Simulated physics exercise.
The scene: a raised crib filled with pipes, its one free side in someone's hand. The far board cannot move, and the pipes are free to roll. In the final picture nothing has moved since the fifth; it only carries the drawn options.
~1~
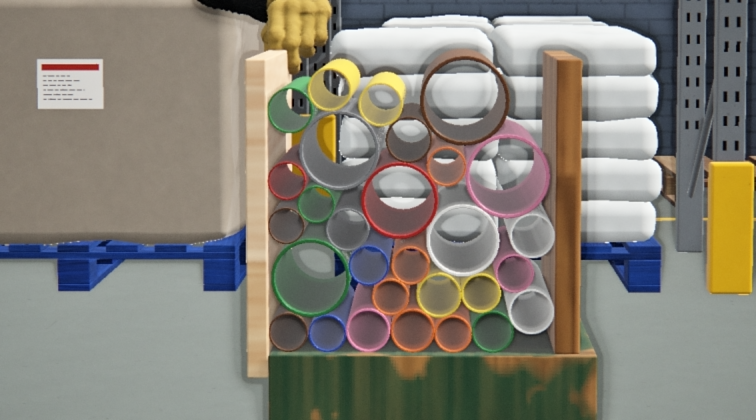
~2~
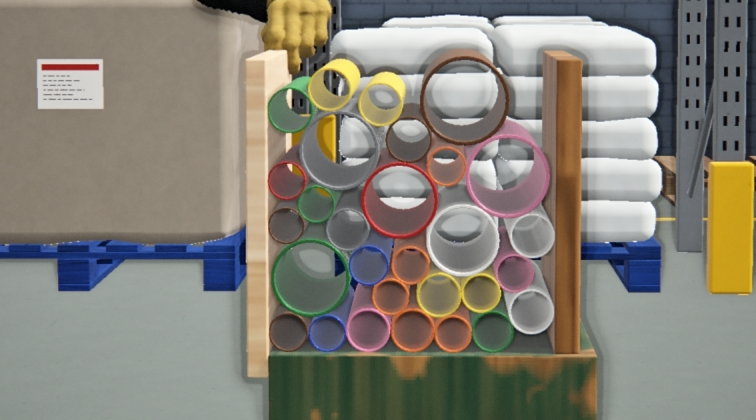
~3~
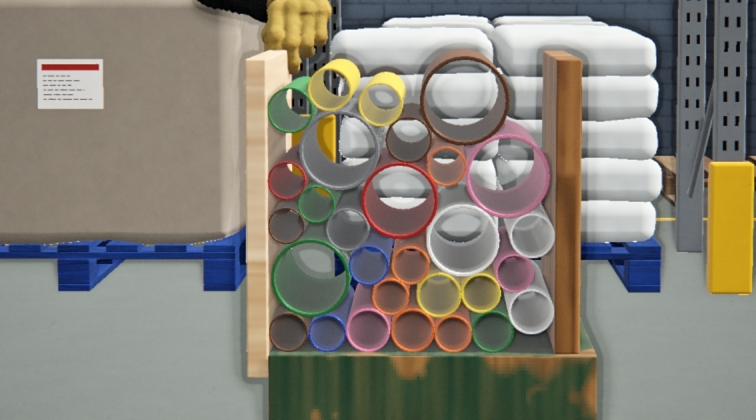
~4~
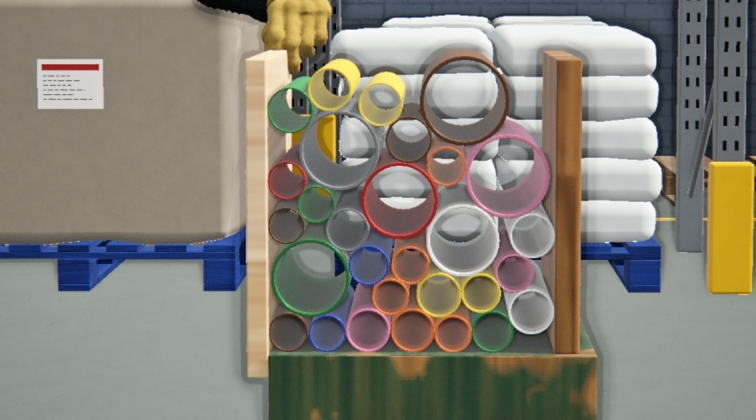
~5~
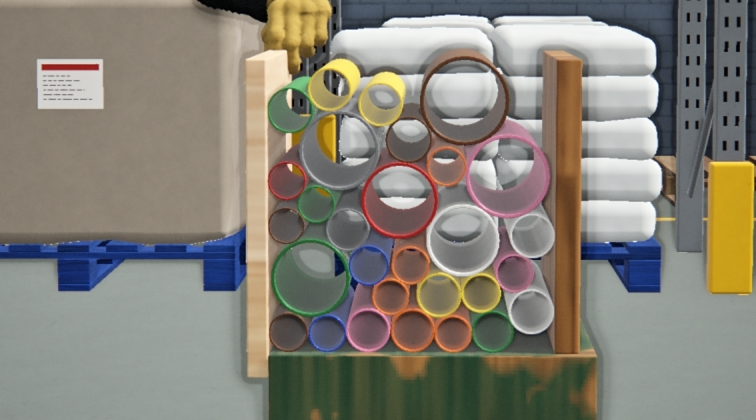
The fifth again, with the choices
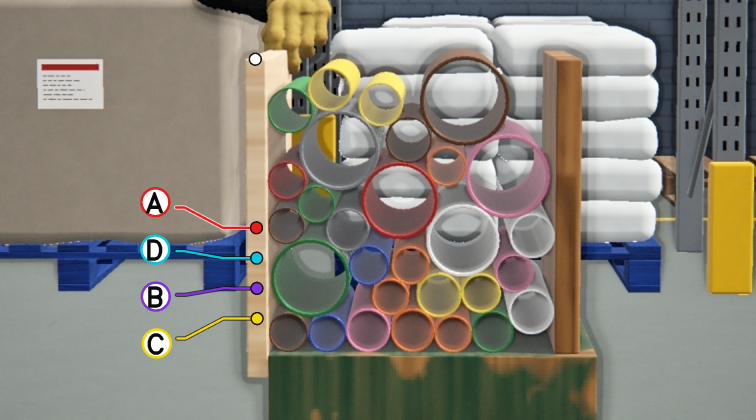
A yellow-gloved hand staying at the left board of a raised crib stacked with colourful pipes, with nothing visibly moving.
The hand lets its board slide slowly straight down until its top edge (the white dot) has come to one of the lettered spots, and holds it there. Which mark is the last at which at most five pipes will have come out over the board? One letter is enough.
Stop at A.
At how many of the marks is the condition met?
One of the four.
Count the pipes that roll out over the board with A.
It comes to three.
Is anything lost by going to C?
Yes, at C.
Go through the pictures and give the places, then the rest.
A red pipe (287, 181); side board (271, 201); a brown pipe (288, 332), in the first frame.
A brown pipe (288, 332); a green pipe (493, 331), in the second frame.
An orange pipe (410, 265); a white pipe (463, 240), in the third frame.
A white pipe (532, 236); a red pipe (287, 181), in the fourth frame.
Side board (271, 201); a brown pipe (288, 332); a green pipe (493, 331), in the fifth frame.
On the copy, A at (256, 228); B at (257, 288); C at (257, 318); D at (257, 258); the white dot at (255, 59).
On A. First, top of the board (267, 135).
Then, top of the board (268, 222).
Finally, top of the board (268, 227), three out over the board.
By contrast, B more than five out over the board; C more than five out over the board; D more than five out over the board.
